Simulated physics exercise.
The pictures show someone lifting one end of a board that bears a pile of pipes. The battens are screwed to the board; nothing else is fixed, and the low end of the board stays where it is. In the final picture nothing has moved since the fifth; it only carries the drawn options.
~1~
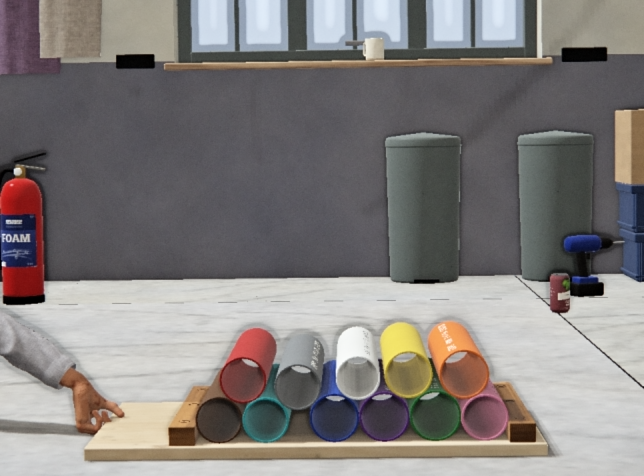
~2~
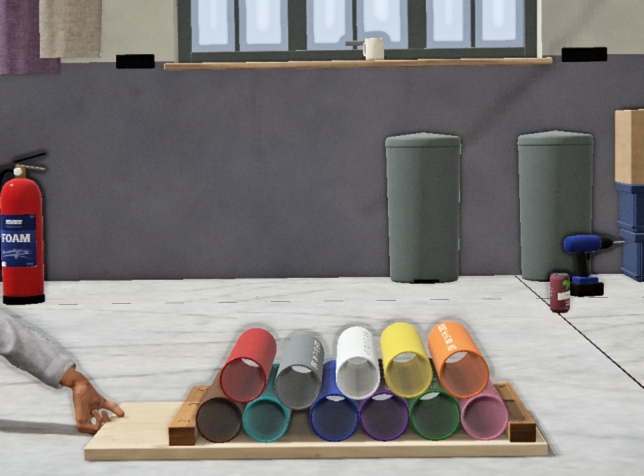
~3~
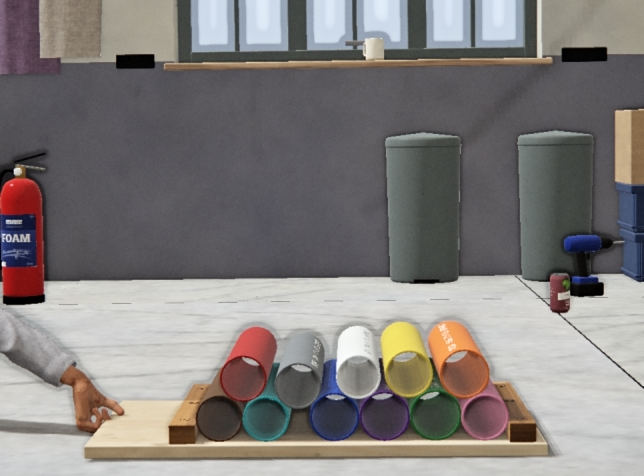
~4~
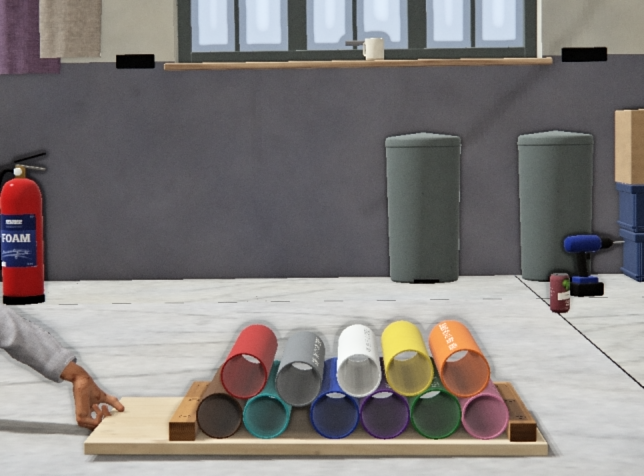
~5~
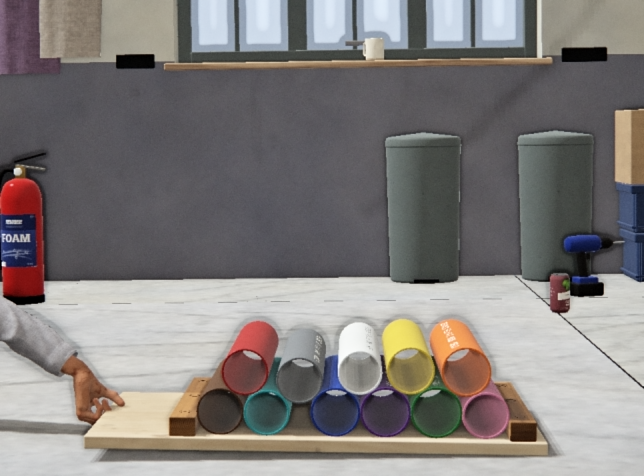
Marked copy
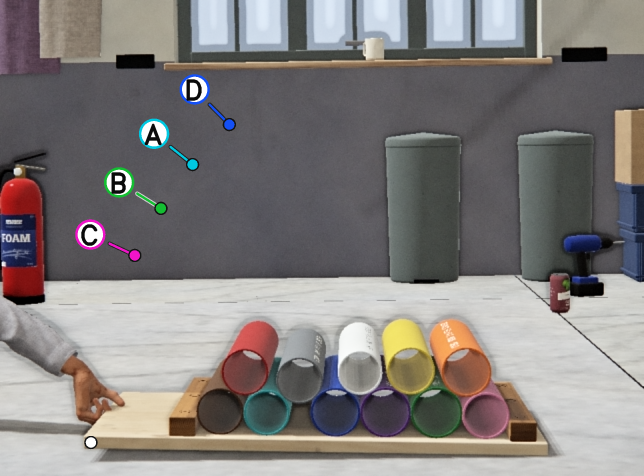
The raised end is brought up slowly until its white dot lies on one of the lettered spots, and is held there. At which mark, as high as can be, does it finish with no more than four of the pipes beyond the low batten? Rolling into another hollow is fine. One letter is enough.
Raise it to C.
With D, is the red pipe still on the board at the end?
No.
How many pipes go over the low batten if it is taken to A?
With A, five.
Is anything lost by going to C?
Yes.
On the marked copy, A at (193, 164); B at (161, 208); C at (135, 255); D at (229, 125); the white dot at (91, 443).
With C. Early on, board at 16°.
Further on, board at 26°.
At the end, board at 26°, one over the low batten (orange).
As for the rest, A five over the low batten; B five over the low batten; D five over the low batten.
